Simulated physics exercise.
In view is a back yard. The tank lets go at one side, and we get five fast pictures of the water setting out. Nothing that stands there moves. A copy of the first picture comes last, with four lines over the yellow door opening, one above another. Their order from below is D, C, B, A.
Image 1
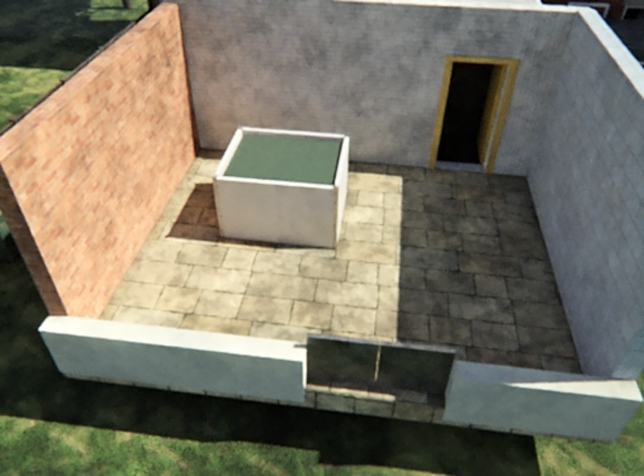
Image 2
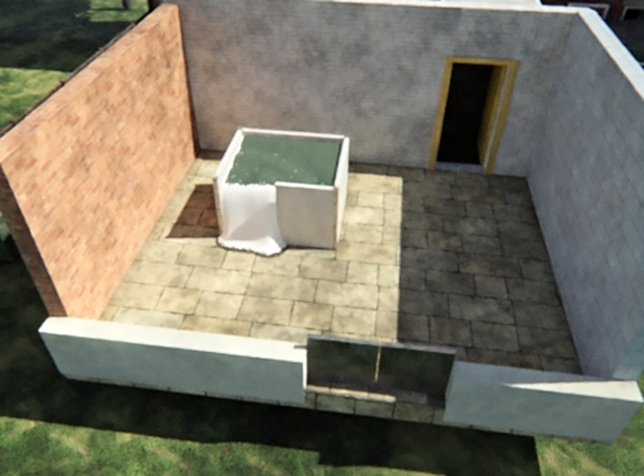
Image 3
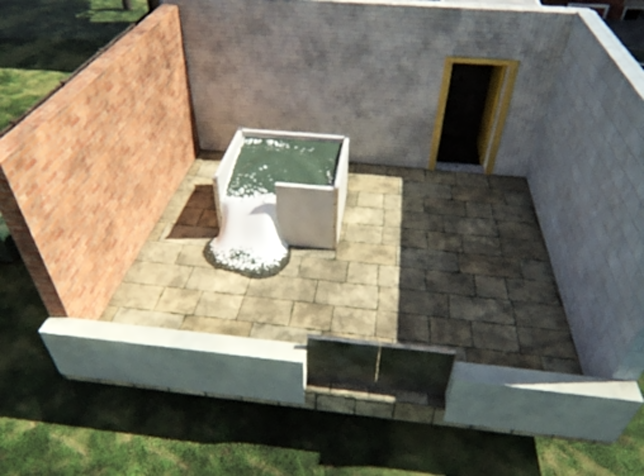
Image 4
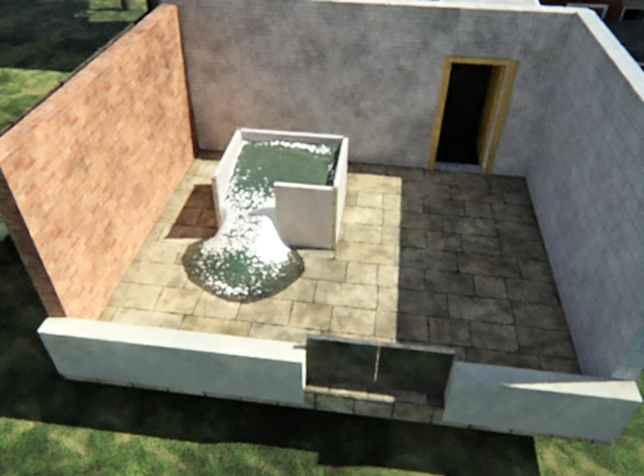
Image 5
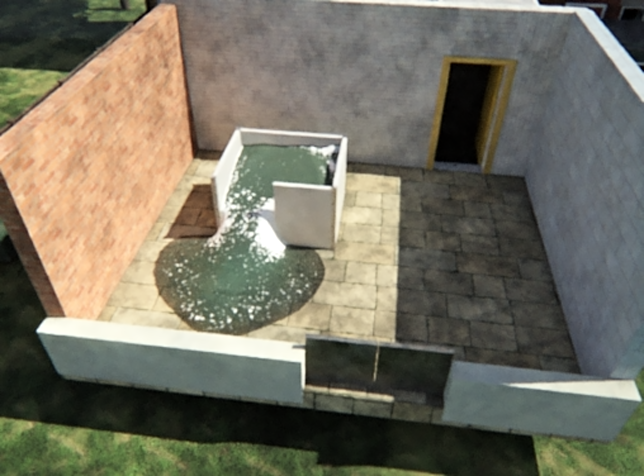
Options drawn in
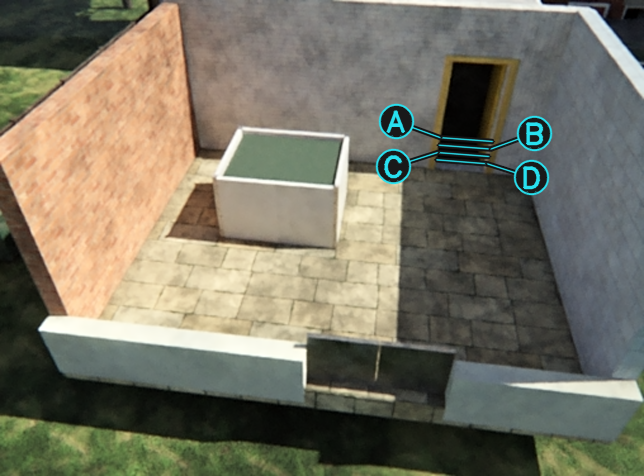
In a walled back yard with a yellow doorway, part of the front side of a square white tank opened, and green water poured out, foaming white and spreading in a widening pool across the paving.
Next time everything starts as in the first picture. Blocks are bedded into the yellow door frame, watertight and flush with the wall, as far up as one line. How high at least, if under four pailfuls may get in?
D.
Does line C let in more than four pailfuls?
No, that is safe.
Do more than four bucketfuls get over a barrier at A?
No, not at all.
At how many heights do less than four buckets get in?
All of them.
In cyan, A at (466, 139); B at (464, 147); C at (463, 154); D at (461, 161); from the bottom up D, C, B, A.
With A, nothing gets over.
With B, nothing gets over.
With C, nothing gets over.
With D, nothing gets over.
